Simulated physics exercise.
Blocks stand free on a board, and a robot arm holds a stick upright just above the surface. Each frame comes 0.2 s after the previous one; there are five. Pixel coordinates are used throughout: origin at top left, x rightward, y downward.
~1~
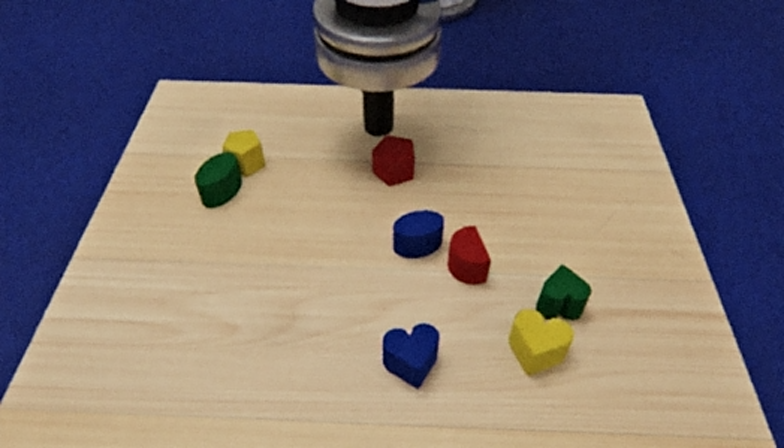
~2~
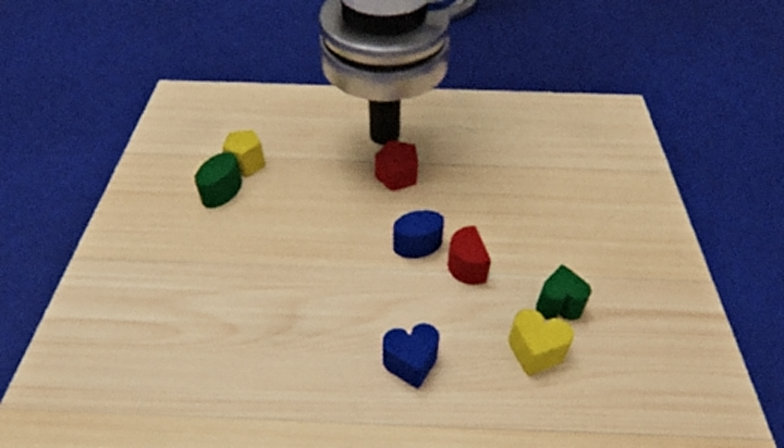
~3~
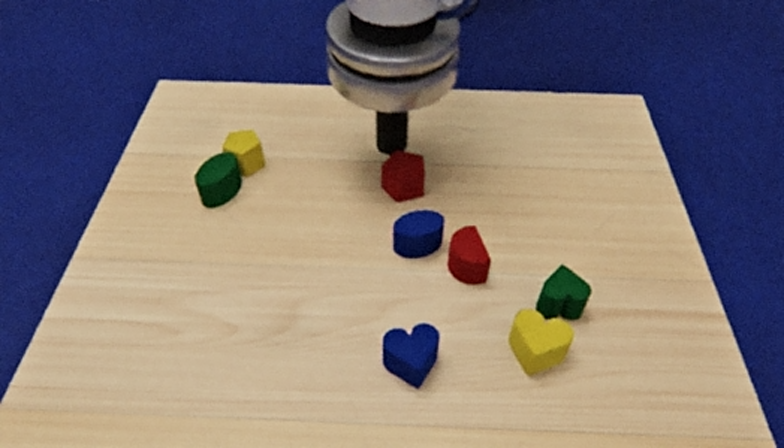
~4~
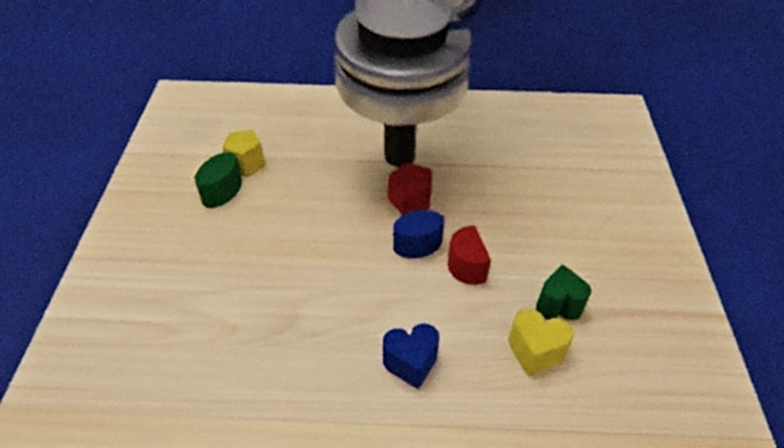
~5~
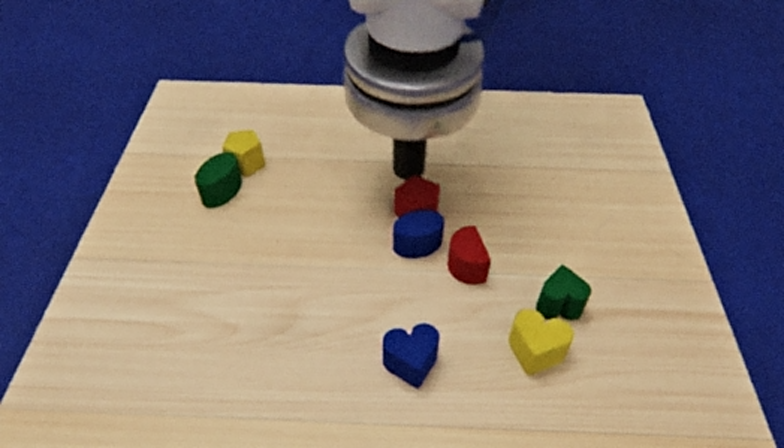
A robot arm with a black stick pushed the red pentagon a short way down and slightly right across the wooden board, up to the blue oval block, while the other colourful blocks stayed still.
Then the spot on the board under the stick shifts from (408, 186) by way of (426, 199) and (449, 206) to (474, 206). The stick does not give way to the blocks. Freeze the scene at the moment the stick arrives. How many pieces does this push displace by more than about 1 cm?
There will be two blocks displaced.
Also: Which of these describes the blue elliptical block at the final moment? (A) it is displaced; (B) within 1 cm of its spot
I choose A.
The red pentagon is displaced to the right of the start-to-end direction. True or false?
It is true.
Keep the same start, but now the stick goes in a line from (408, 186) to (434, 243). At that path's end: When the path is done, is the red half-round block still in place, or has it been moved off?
That block slides.
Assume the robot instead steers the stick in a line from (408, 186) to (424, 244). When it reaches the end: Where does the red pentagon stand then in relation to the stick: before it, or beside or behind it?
Prediction: Still leading.
On the path given first. Halfway along, stick (439, 187); red pentagon (437, 209), turned 35° clockwise; blue elliptical block (419, 235), turned 20° clockwise.
At the end, stick (476, 190); red pentagon (443, 209), turned 50° clockwise; blue elliptical block (419, 235), turned 20° clockwise; red half-round block still.
